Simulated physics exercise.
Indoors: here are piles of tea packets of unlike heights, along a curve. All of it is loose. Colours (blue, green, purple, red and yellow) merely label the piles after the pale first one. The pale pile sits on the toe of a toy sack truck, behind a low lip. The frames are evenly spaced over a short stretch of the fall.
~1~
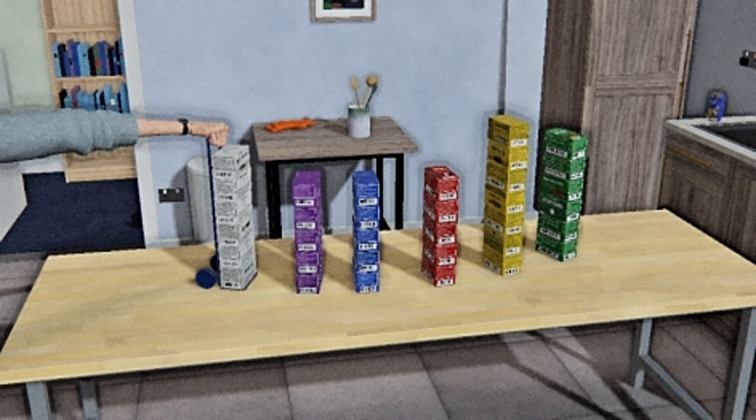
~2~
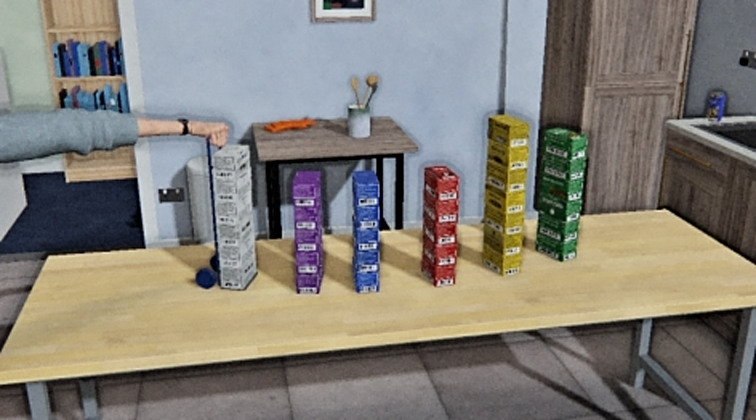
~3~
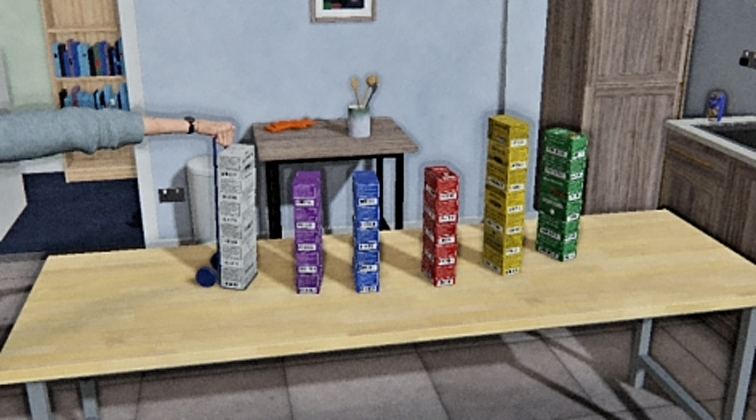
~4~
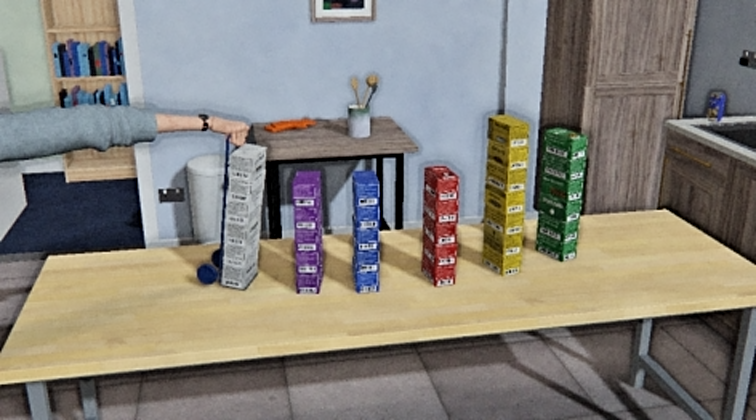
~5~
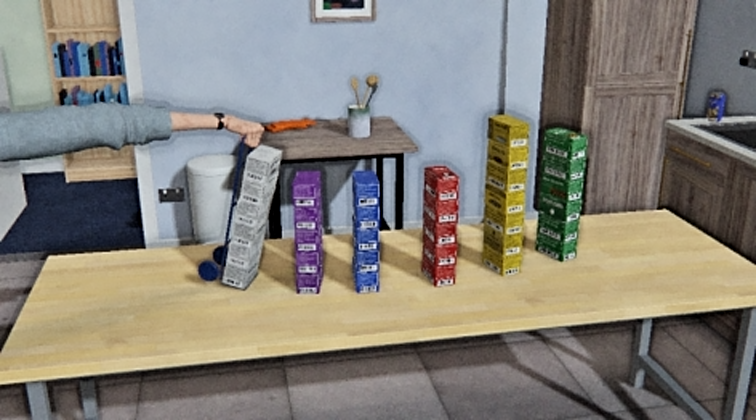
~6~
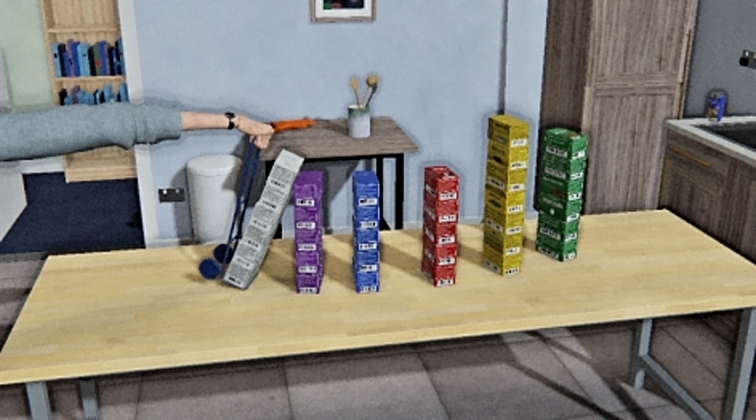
A hand tilts a pale stack of packets rightward on a small truck beside coloured stacks.
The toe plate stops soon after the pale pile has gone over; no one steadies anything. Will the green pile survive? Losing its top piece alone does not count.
That pile gets wrecked.
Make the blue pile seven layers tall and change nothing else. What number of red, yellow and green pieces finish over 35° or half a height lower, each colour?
The counts are red 4, yellow 7, green 5.
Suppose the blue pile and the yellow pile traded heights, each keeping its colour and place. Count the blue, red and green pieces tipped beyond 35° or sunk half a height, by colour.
Blue 6, red 4, green 6.
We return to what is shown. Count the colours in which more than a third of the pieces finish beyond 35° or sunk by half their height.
5 of them.
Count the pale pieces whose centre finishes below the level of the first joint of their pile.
4 of them.
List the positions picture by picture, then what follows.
In the first picture (we follow the side turned to the camera), truck frame (210, 169) level; top green packet (557, 145); top blue packet (368, 195); no other piece has moved.
The second picture shows truck frame (210, 169) level; top green packet (557, 145).
The third picture shows truck frame (215, 168) rocked barely; top green packet (557, 145).
The fourth picture shows truck frame (226, 168) rocked a little, top of the pale pile leaning a little; top green packet (557, 145); no other piece has moved.
The fifth picture shows truck frame (239, 168) rocked a little, top of the pale pile leaning a little; top green packet (557, 145); no other piece has moved.
The sixth picture shows truck frame (247, 168) rocked clearly, top of the pale pile leaning clearly; top green packet (557, 145); top purple packet (305, 195); no other piece has moved.
Soon, 6 of the pale pile down; none of the 6 green packets down (0 of 28 in all colours); top green packet unmoved; top purple packet tipped clearly, a little lower.
A while on, 6 of the pale pile down; none of the 6 green packets down (9 of 28 in all colours); top green packet unmoved; top blue packet tipped well over, about its own height lower.
Towards the end, 6 of the pale pile down; none of the 6 green packets down (21 of 28 in all colours); top green packet tipped well over; top purple packet on its side.
Then, 6 of the pale pile down; 6 of the 6 green packets down (27 of 28 in all colours); top green packet tipped well over, some four heights lower; top purple packet upside down.
Finally, 6 of the pale pile down; 6 of the 6 green packets down (27 of 28 in all colours); top green packet on its side; top purple packet upside down. Seen by the last camera, middles, top green packet near (640, 197), top purple packet near (510, 295).
